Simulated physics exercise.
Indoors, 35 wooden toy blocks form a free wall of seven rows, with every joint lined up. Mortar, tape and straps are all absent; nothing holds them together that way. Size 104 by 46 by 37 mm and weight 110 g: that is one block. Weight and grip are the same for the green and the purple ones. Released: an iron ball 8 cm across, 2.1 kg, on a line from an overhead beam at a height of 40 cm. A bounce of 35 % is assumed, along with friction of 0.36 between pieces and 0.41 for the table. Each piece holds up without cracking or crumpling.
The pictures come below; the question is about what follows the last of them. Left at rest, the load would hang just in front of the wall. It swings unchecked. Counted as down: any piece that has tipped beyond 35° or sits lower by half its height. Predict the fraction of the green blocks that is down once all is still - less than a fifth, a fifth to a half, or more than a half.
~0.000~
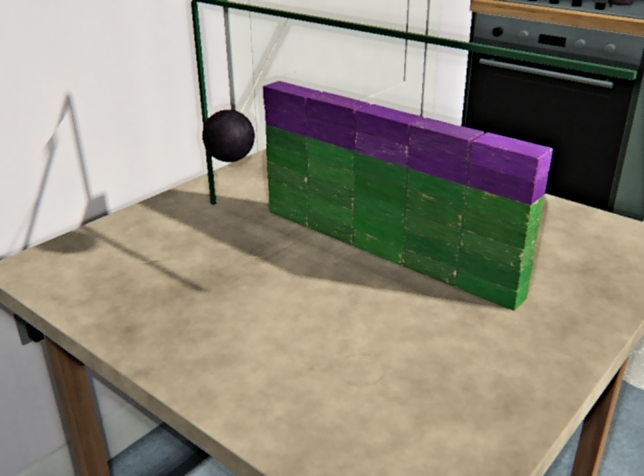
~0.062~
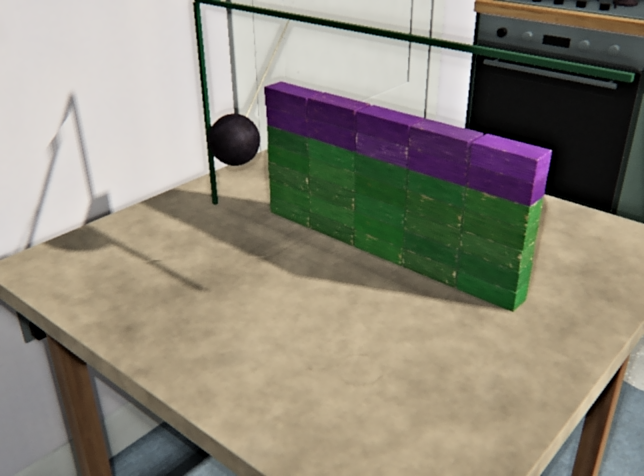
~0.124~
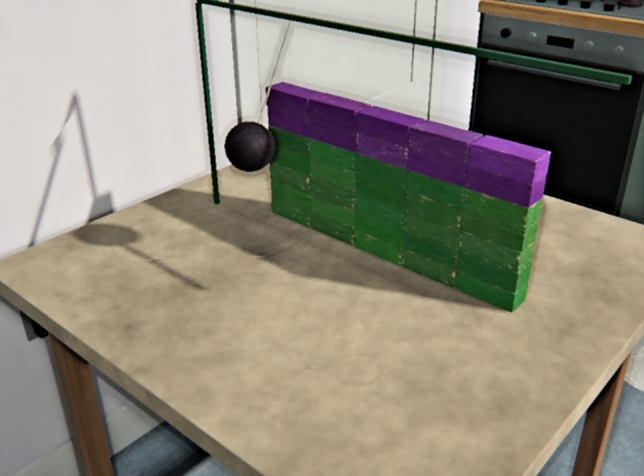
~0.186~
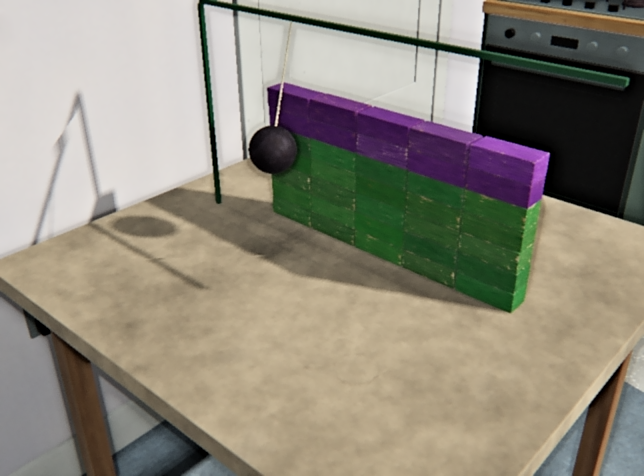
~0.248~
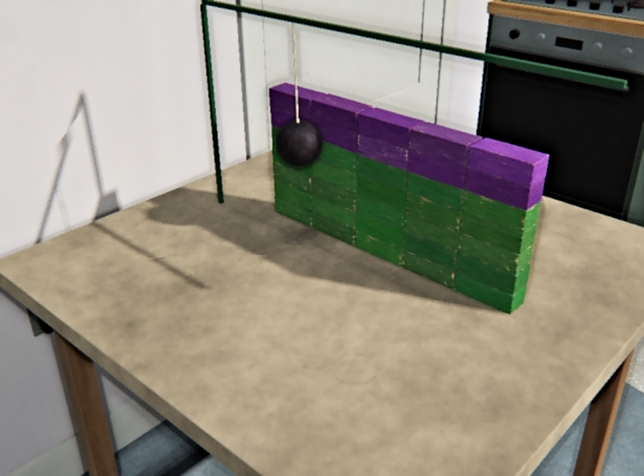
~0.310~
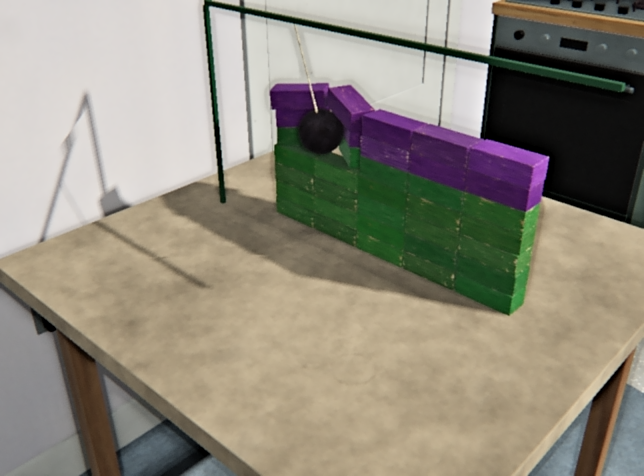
The fraction is less than a fifth.
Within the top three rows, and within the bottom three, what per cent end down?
For the top it's 40 in a hundred, for the bottom 0 in a hundred.
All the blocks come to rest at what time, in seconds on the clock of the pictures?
Rest time: Around 2.0 s.
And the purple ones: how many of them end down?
Colour purple - count down 4.
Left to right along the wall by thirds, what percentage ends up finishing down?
40 / 0 / 0 %, left to right.
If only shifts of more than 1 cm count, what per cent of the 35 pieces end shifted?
15 percent of them have shifted.
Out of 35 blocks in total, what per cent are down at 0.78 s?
15 per cent by then.
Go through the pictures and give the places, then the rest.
In the first frame (pixels give the middle of a visible side; the camera moves round a little), ball (226, 130) line 43° before plumb; top green block (330, 154); top purple block (503, 162); none has stirred.
In the second frame, ball (232, 135) line 40° before plumb; top green block (331, 155).
In the third frame, ball (246, 144) line 30° before plumb; top green block (331, 155).
In the fourth frame, ball (268, 154) line 15° before plumb; top green block (332, 156).
In the fifth frame, ball (296, 153) line 2° past plumb; top green block (333, 155).
In the sixth frame, ball (318, 143) line 17° past plumb; top purple block (499, 169); steepest lean 8°, the block at (351, 98); movement in 7 of them.
After 0.38 s, line 29° past plumb; 1 of the 25 green blocks down (2 of 35 in all colours); top green block 25° from how it stood, 19 mm lower.
After 0.52 s, line 34° past plumb; 2 of the 25 green blocks down (6 of 35 in all colours); top green block 71° from how it stood, 11 cm lower.
After 0.78 s, line 15° before plumb; 2 of the 25 green blocks down (6 of 35 in all colours); top green block on its side.
In the end (2.1 s), line 10° before plumb; 2 of the 25 green blocks down (6 of 35 in all colours); top green block on its side; top purple block unmoved. That is 8 per cent. From the last view, middles, top green block near (380, 195), top purple block near (508, 164).
